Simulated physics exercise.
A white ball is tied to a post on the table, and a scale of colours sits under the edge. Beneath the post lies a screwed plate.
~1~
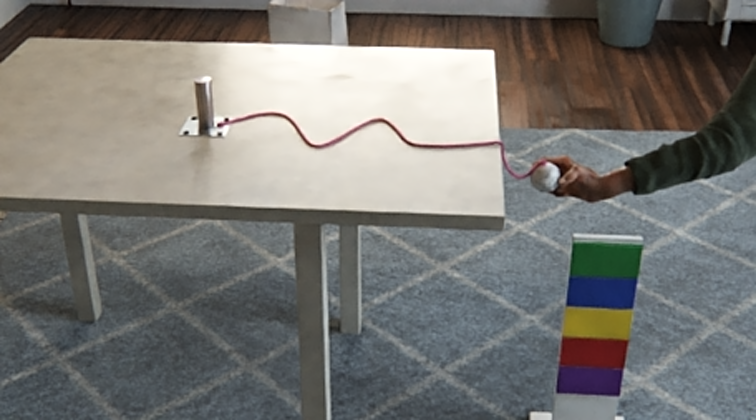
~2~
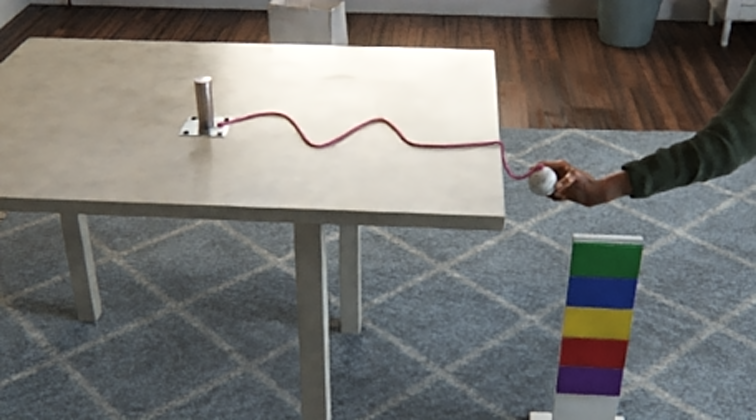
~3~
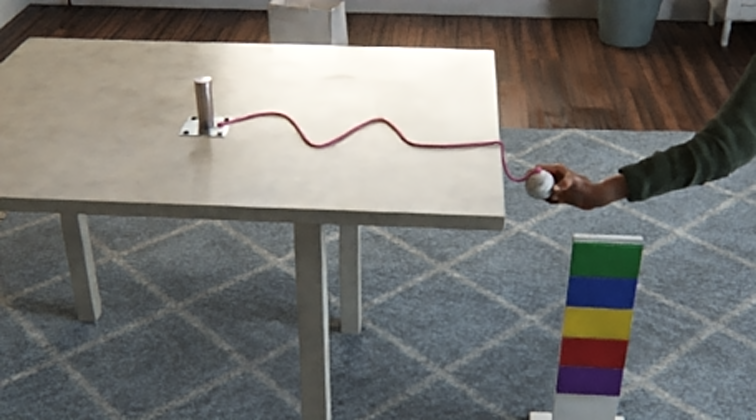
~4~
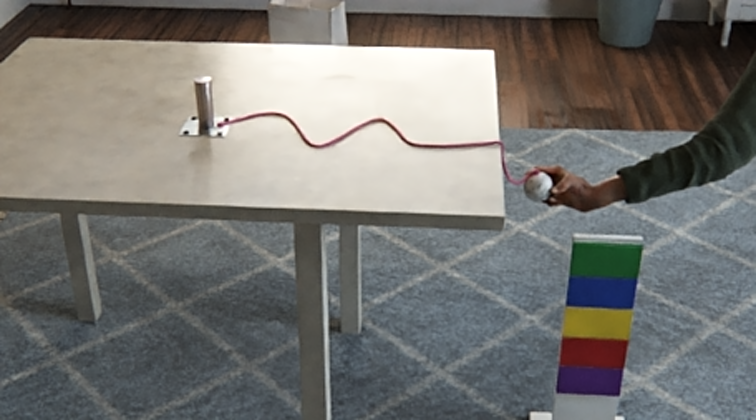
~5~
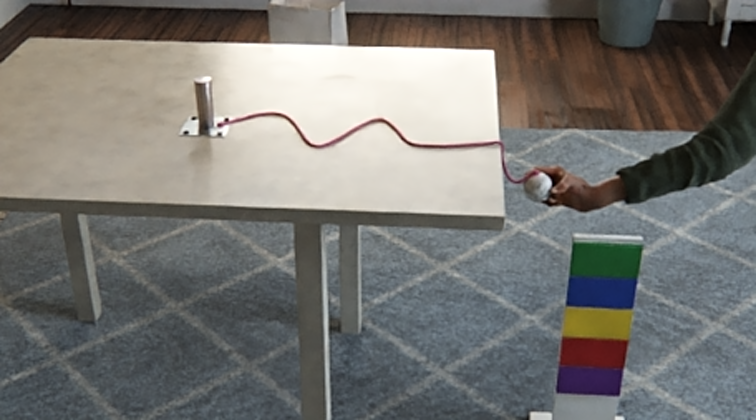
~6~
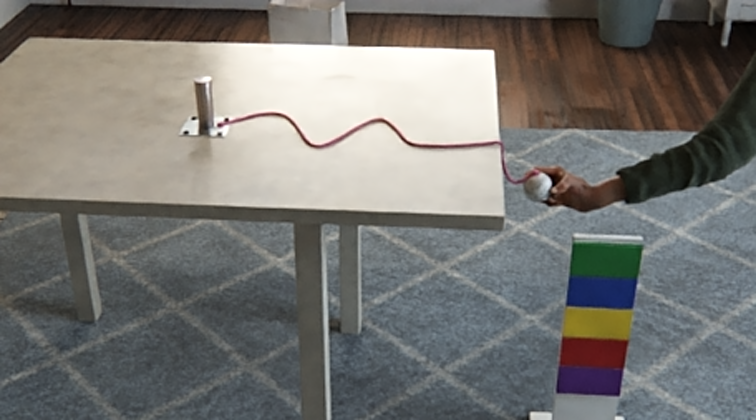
A pale table stands on a blue-grey rug patterned with pale diamonds, seen from slightly above in a room with a dark wooden floor behind. A wavy red cord runs from a metal post on the tabletop to a white ball held by a hand at right, above an upright green, blue, yellow, red and purple scale. The hand shifts the ball slightly left, then stays nearly still, the camera fixed.
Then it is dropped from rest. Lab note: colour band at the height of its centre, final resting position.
Centre at rest: Yellow band.
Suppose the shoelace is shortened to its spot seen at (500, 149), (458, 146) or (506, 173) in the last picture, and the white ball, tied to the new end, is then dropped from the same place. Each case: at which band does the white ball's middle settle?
One at a time, the answers are: Green; higher than all five; blue.
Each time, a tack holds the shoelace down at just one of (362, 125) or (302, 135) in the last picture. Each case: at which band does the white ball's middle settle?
Try one: Green. Try two: Blue.
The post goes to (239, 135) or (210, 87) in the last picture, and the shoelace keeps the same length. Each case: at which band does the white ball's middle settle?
Try one - red; try two - blue.
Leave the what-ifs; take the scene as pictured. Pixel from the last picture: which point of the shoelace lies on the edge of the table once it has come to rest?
Roughly (399, 132).
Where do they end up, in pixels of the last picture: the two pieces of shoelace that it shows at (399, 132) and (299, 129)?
Final spots: (500, 145), then (330, 131).
A little later, ball near (492, 300); level with blue.
Next, ball near (491, 317); level with yellow.
When it is over, ball near (491, 317); level with yellow. Its centre hangs level with the yellow band.
